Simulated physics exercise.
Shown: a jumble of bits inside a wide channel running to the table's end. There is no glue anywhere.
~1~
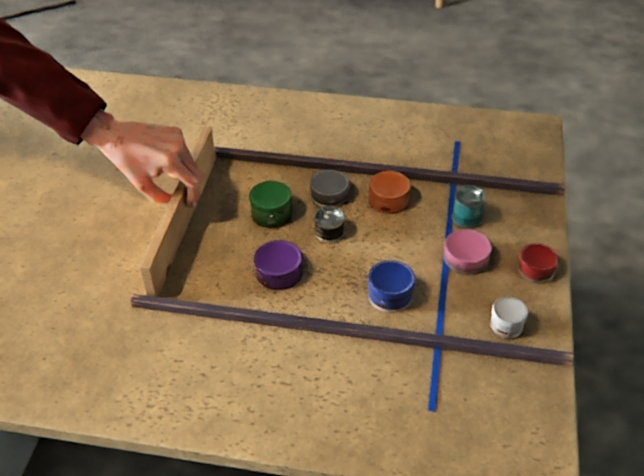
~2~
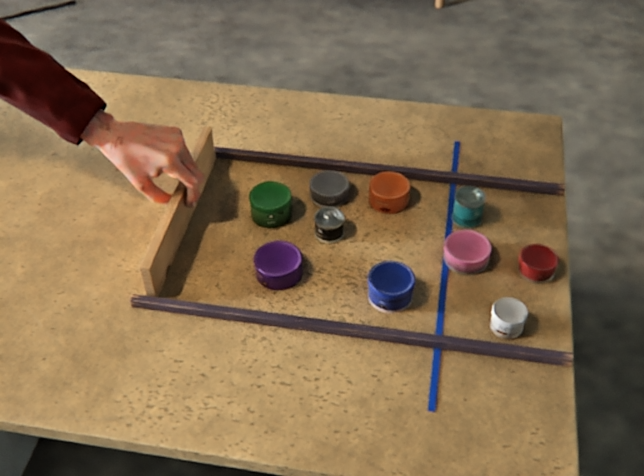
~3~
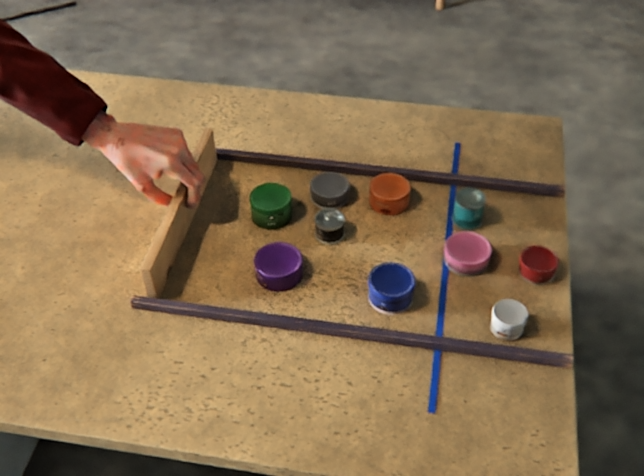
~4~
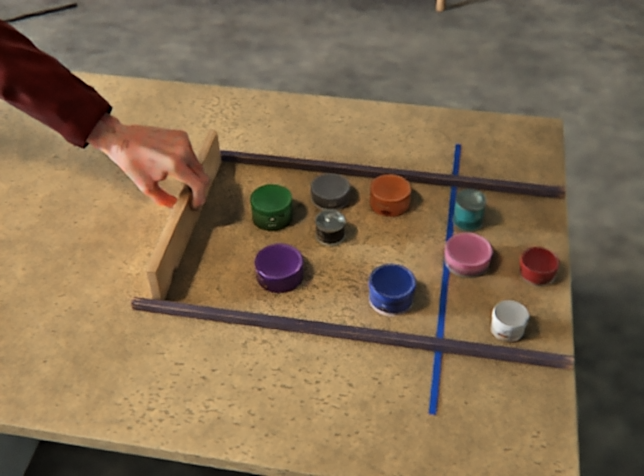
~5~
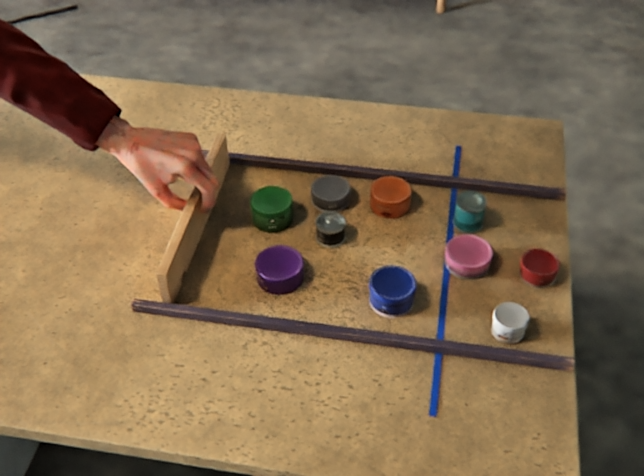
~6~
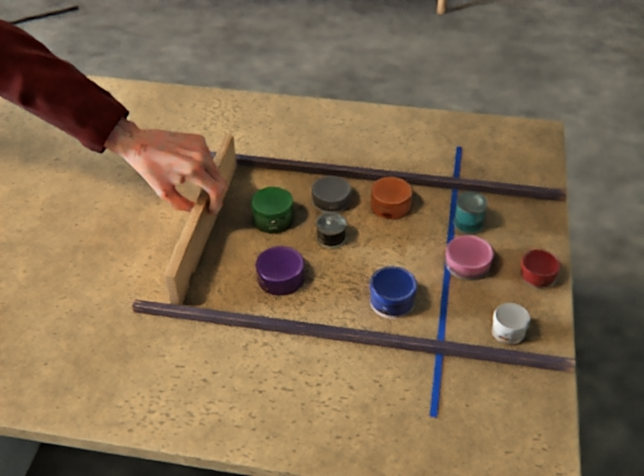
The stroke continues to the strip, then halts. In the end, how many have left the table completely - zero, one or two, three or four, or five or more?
Band: No fallers.
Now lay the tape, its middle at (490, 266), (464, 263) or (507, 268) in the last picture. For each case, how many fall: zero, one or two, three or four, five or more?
One to two; none; 1 or 2.
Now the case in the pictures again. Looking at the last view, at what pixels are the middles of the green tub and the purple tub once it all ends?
I'd put one at around (473, 234) and the other at around (470, 292).
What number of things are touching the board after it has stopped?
4 are in contact with it.
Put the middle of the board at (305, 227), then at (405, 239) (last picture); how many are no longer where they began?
4 and 7.
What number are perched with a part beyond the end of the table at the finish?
Overhanging ones - 0.
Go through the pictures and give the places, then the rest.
In the first frame, red tin (538, 263); white tin (508, 318); pink pot (467, 252); board (182, 207); tape (447, 255).
In the second frame, white tin (508, 318); orange tub (389, 193).
In the third frame, pink pot (467, 254); black pot (330, 227).
In the fourth frame, red tin (539, 267); board (188, 211).
In the fifth frame, white tin (509, 323); turquoise tin (470, 212).
In the sixth frame, red tin (540, 269); white tin (510, 324); pink pot (469, 258); board (204, 215); tape (448, 261).
Early on, none off yet; red tin at rest near (540, 269); white tin at rest near (510, 324); pink pot at rest near (469, 258).
Finally, the number that fall off is zero.
